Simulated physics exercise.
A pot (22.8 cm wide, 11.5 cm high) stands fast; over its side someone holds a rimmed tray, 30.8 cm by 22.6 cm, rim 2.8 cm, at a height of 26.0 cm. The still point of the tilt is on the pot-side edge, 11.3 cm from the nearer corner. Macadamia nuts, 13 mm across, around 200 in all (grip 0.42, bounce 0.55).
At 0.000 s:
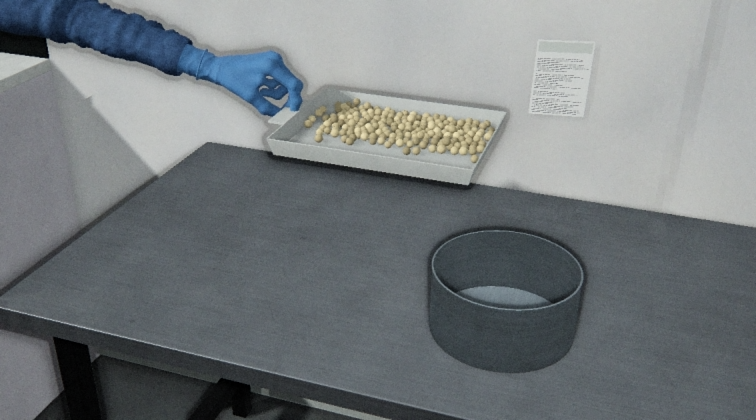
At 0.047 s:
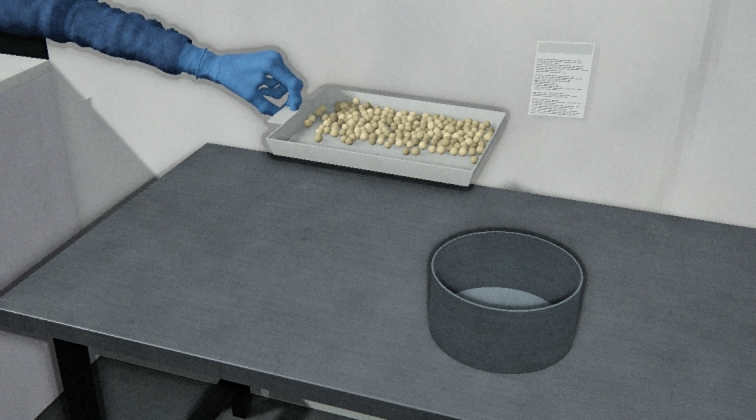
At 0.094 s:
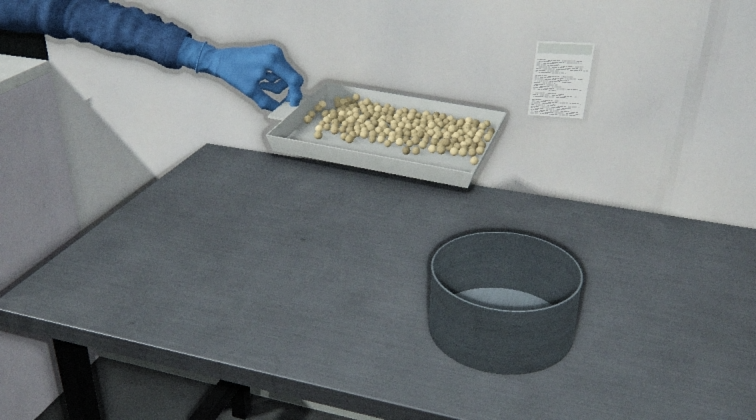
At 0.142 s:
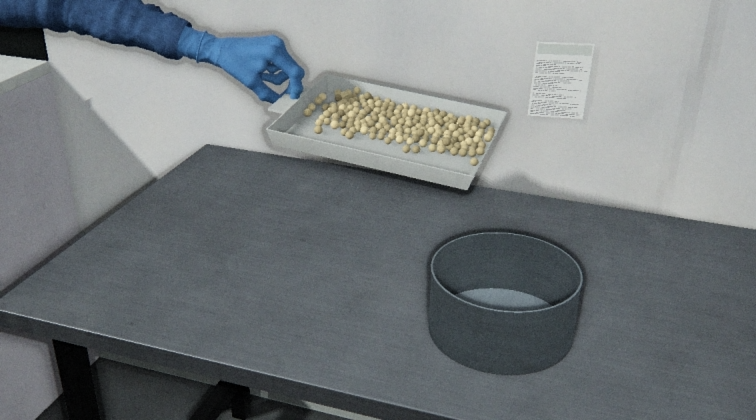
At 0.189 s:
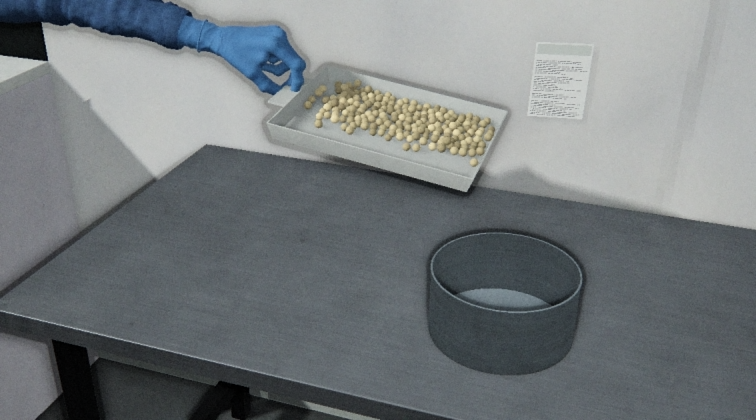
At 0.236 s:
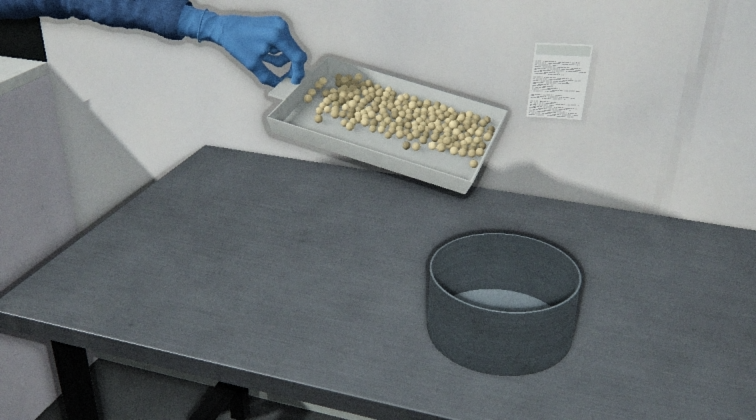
A blue-gloved hand tilted a pale tray of small, round, tan nuts slightly, its right front corner dipping lowest, while a dark round pot stayed still on the gray table.
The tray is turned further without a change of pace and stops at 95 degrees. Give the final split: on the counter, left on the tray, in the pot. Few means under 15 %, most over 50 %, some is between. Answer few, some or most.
Counter few, tray few, pot most.
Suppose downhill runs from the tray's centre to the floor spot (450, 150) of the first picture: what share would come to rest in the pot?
Some 70 per cent.
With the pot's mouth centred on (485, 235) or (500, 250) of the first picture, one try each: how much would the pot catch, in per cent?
About 40 and 90 per cent.
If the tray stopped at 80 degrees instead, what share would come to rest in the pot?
Then about 100 per cent.
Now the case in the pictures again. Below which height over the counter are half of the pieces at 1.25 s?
Some 30 cm.
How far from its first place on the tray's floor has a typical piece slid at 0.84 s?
Roughly 11 cm.
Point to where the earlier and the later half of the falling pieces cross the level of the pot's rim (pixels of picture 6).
At about (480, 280), then at (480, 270).
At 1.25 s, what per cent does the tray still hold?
Some 90 per cent of the load.
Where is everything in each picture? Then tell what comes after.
In the first frame, tray tilt 0 degrees, front corners at (273, 138) and (469, 167); middle of the pieces at (402, 127); pot at (507, 267).
In the second frame, tray tilt 1 degrees, front corners at (273, 137) and (469, 169); middle of the pieces at (402, 128).
In the third frame, tray tilt 2 degrees, front corners at (273, 134) and (469, 170); middle of the pieces at (402, 126).
In the fourth frame, tray tilt 5 degrees, front corners at (273, 128) and (469, 173), lowest corner right front; middle of the pieces at (402, 122).
In the fifth frame, tray tilt 8 degrees, front corners at (274, 122) and (469, 175), lowest corner right front; middle of the pieces at (402, 118).
In the sixth frame, tray tilt 11 degrees, front corners at (274, 116) and (469, 178), lowest corner right front; middle of the pieces at (402, 114); pot at (505, 270). Its pace works out near 65 degrees a second.
Then, at 0.84 s, tilt 50 degrees; the tray holds 100 %, the pot 0 %.
After 1.25 s, tilt 77 degrees; the tray holds 90 %, the pot 10 %.
After 1.74 s, tilt 95 degrees; the tray holds 0 %, the pot 95 %.
By 2.5 s all is still; counter 0 %, tray 0 %, pot 100 %.
